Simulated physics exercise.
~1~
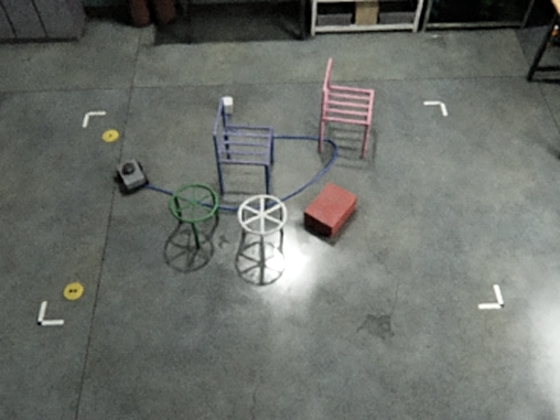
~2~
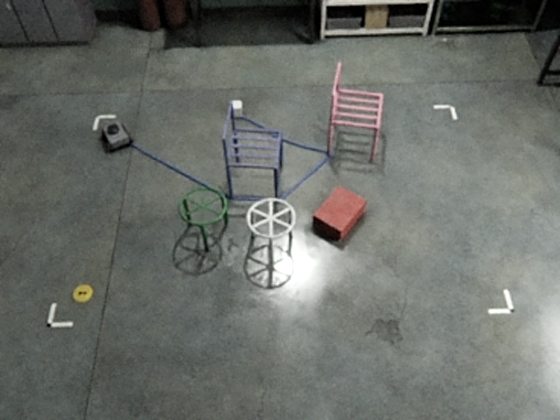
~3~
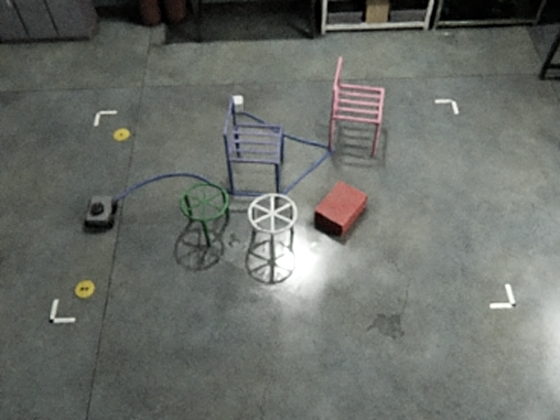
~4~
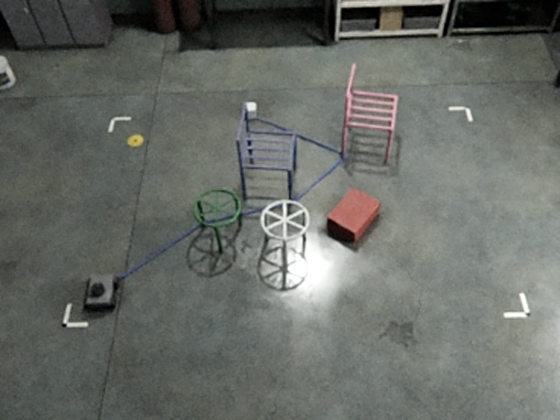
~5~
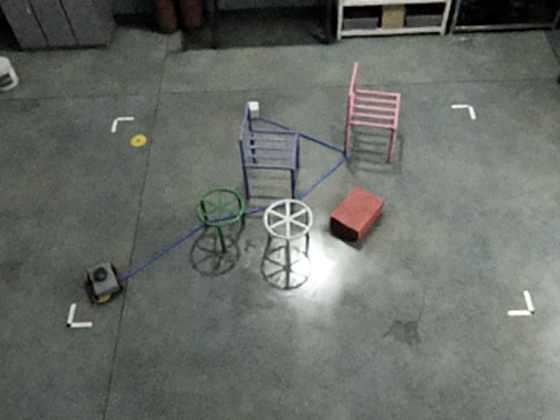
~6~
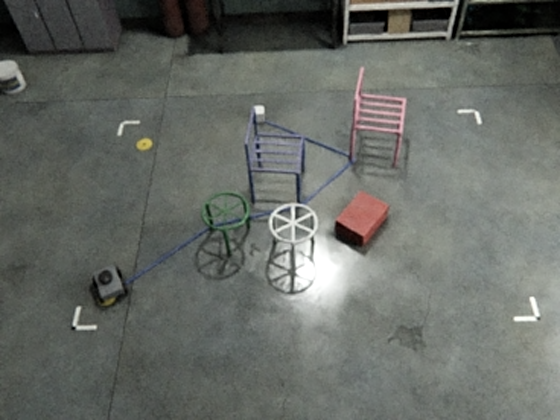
Small wheeled cart trailing a blue lead around chairs and stools, moving left, then down to a yellow floor mark and stopping.
